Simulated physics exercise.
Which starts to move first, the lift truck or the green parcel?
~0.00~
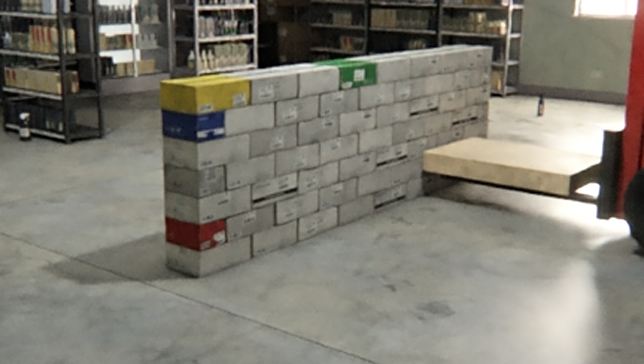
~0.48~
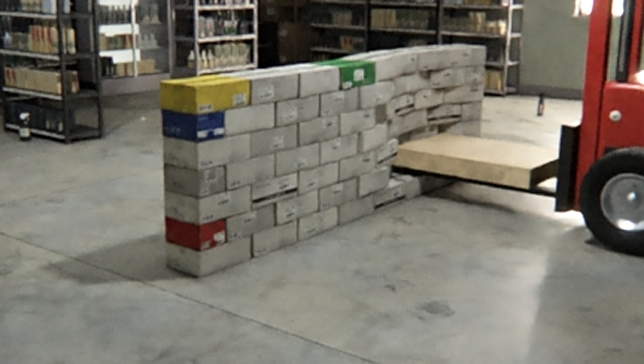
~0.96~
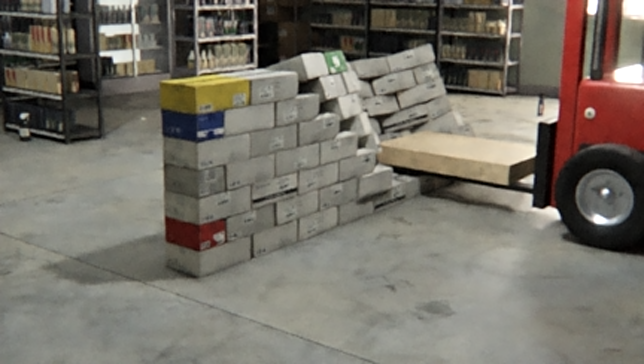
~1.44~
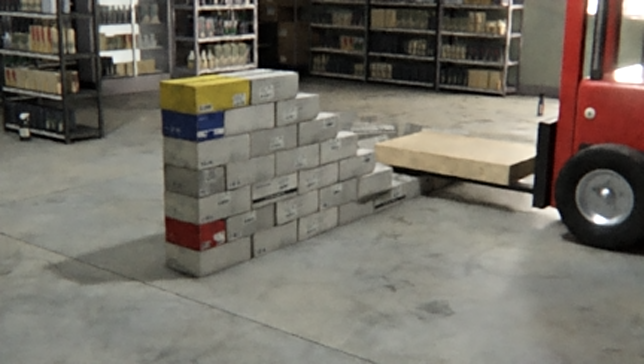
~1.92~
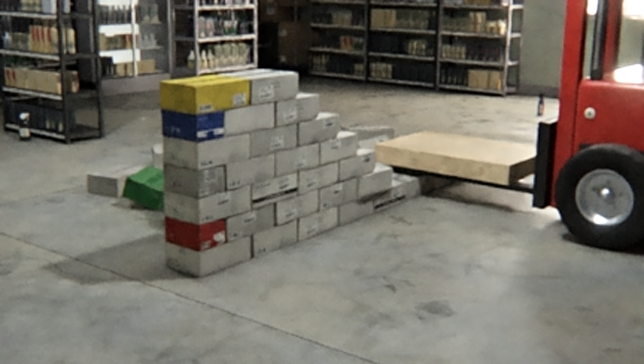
The lift truck starts to move first. The green parcel is still in its place then and only shifts and tips afterwards.
A lift truck pushes into a parcel wall, toppling its upper right while the rest stands.
